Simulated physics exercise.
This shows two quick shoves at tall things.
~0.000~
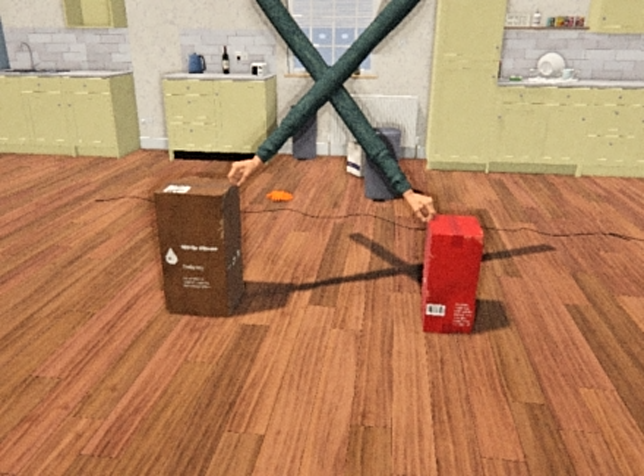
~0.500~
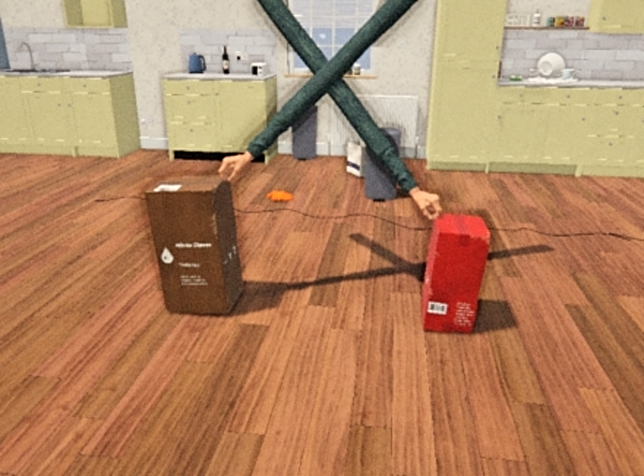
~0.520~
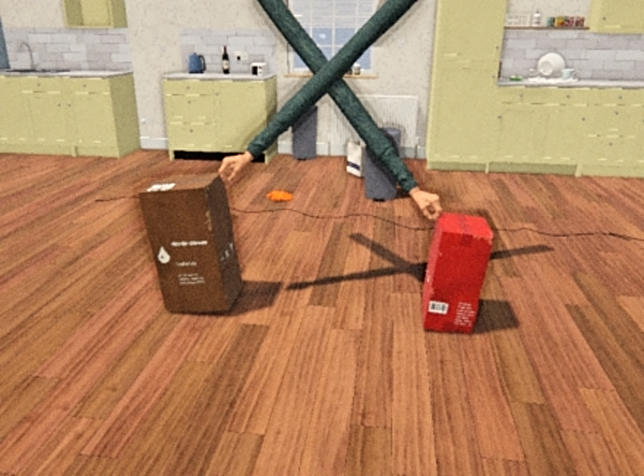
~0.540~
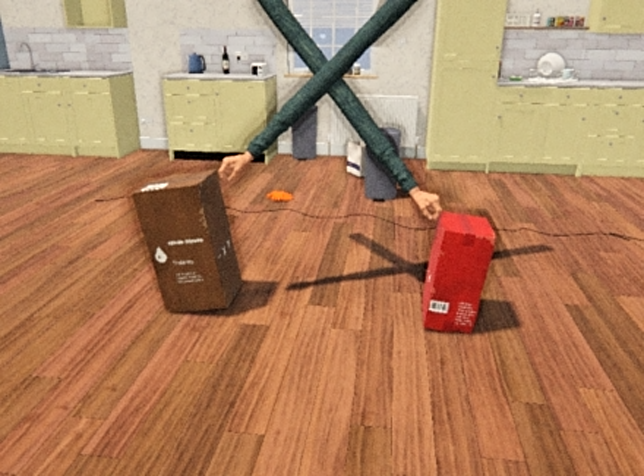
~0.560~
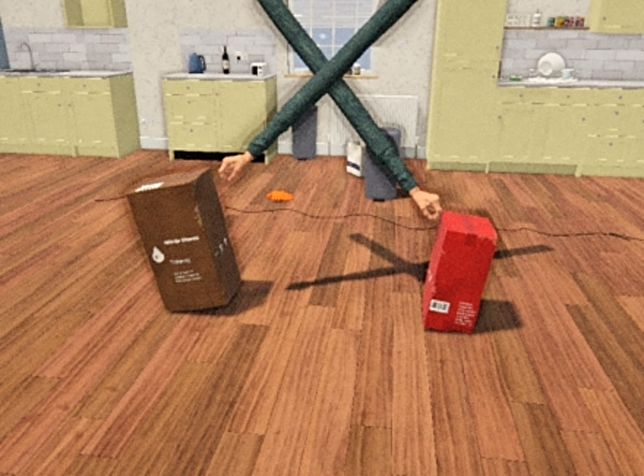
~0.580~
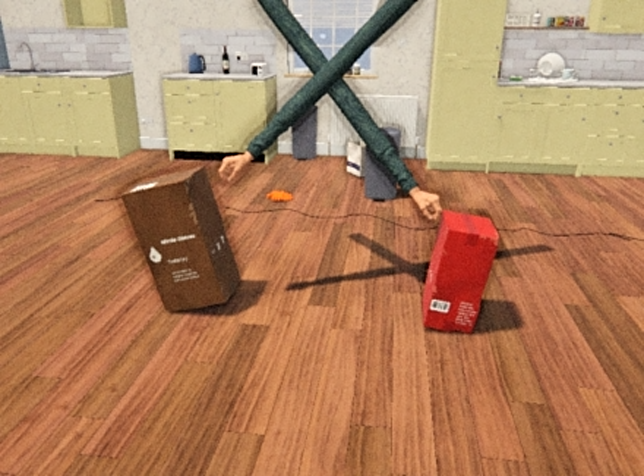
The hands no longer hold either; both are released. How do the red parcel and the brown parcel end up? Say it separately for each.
As I see it, the red parcel stays standing, the brown parcel falls.
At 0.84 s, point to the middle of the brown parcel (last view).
(151, 239), roughly.
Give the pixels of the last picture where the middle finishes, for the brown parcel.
(111, 268), roughly.
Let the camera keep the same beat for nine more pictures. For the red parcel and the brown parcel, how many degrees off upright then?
First one at 6°, second one at 35° from upright.
After 0.84 s, red parcel upright near (450, 274); brown parcel 45° off upright near (151, 239).
In the end (1.8 s), the red parcel settles on its feet, near (450, 274); the brown parcel topples, near (111, 268).
